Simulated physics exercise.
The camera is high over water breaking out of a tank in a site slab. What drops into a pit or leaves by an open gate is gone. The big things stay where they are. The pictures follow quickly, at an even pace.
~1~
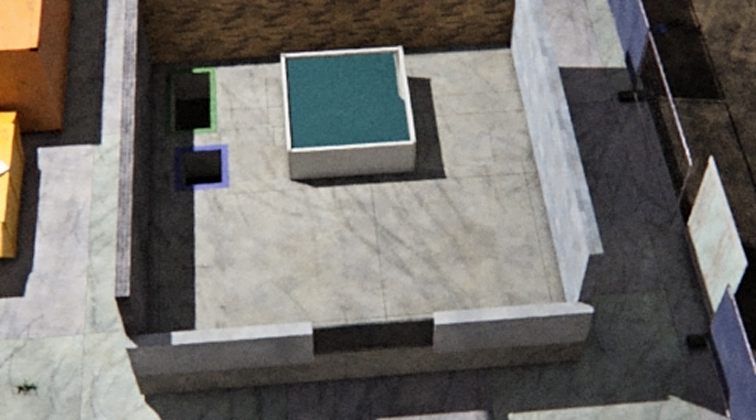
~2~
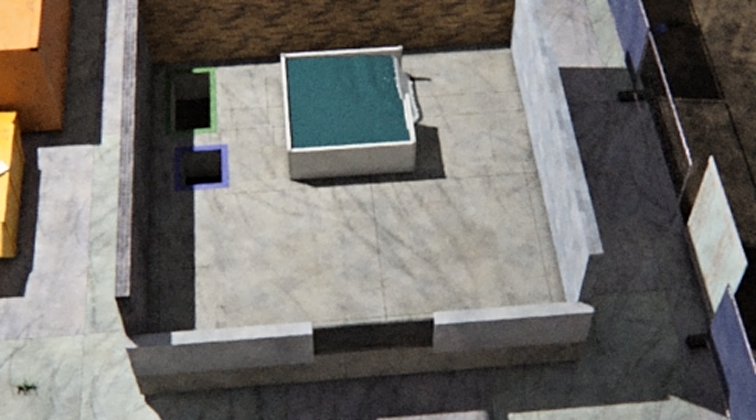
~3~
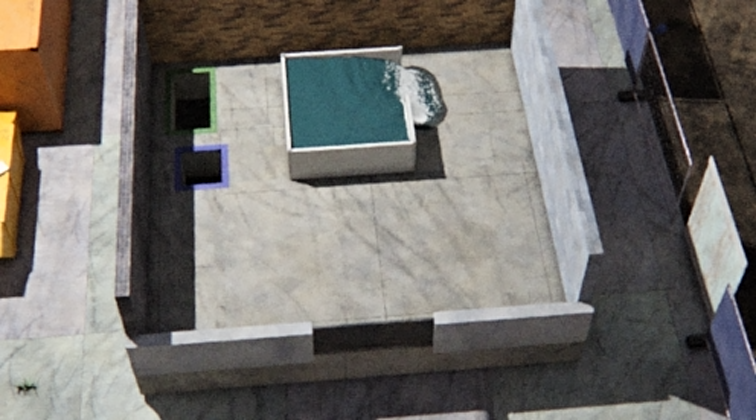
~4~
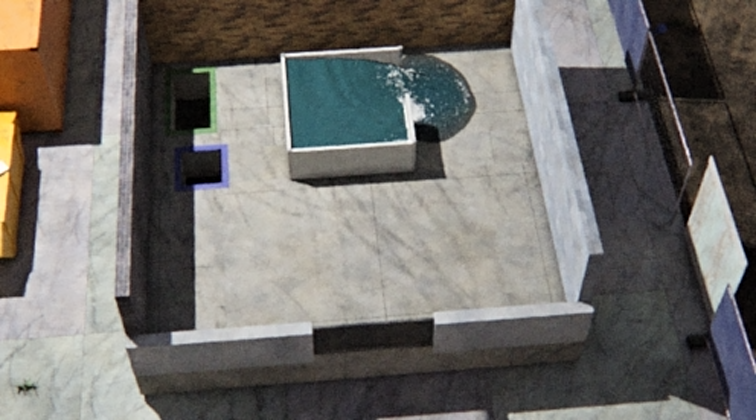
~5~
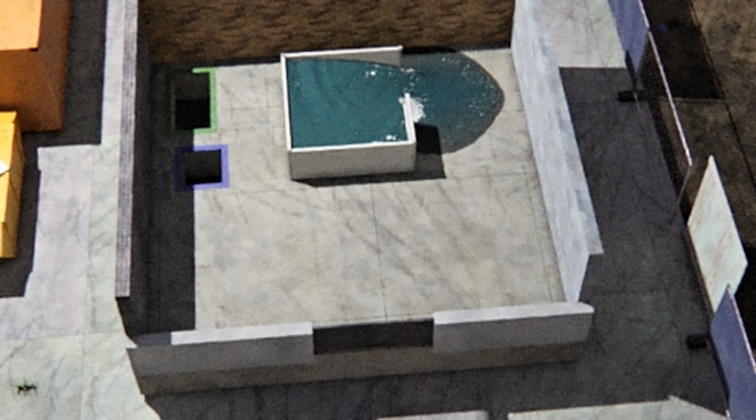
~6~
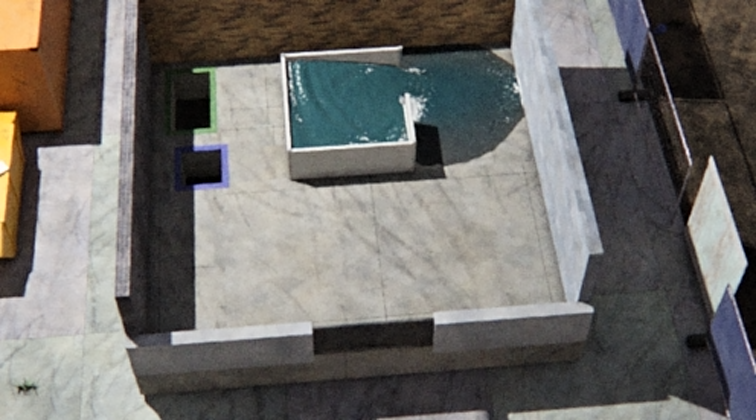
On a walled pale stone slab, an open tank of teal water sat still, then its right side gave way and water poured out, foaming and spreading rightward across the floor to the wall.
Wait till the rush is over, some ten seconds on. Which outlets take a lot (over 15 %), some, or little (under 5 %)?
In the end: The gate takes less than 5 %; the green pit takes between 5 and 15 %; the blue pit takes less than 5 %.
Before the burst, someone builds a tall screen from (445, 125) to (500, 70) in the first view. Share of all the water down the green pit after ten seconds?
Roughly, in per cent: Green 20.
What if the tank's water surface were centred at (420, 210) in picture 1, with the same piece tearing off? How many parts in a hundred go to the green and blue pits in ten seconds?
Roughly, in per cent: Green 15, blue 10.
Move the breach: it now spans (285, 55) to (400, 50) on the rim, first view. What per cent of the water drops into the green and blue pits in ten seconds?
Parts in a hundred: Green 30, blue 2.
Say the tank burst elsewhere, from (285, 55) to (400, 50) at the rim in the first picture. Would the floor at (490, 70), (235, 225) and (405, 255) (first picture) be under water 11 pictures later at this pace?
In that order: Covered, clear, clear.
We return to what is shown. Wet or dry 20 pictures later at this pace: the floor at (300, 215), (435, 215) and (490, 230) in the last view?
As listed: Not flooded, flooded, awash.
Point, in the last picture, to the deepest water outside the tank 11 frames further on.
Roughly at (477, 74).
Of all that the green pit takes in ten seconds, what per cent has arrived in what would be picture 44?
Near 25 in a hundred.
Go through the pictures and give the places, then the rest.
The open tank at (347, 100) is whole and still, in the first frame.
Water pours out at (402, 92) and has run to a hidden place, in the second frame.
Water pours out at (402, 92) and has run to (440, 118), in the third frame.
Water pours out at (402, 93) and has run to (472, 109), in the fourth frame.
Water pours out at (402, 93) and has run to (500, 101), in the fifth frame.
The front is at (514, 71), out from the gap at (402, 93), in the sixth frame.
A moment on, water covers 15 % of the floor; the gate 0 %, the green pit 0 %, the blue pit 0 %.
Next, water covers 20 % of the floor; the gate 0 %, the green pit 0 %, the blue pit 0 %.
Then, water covers 40 % of the floor; the gate 0 %, the green pit 0 %, the blue pit 0 %.
Later, water covers 70 % of the floor; the gate 0 %, the green pit 2 %, the blue pit 0 %.
In the end, water covers 95 % of the floor; the gate 0 %, the green pit 9 %, the blue pit 2 %.
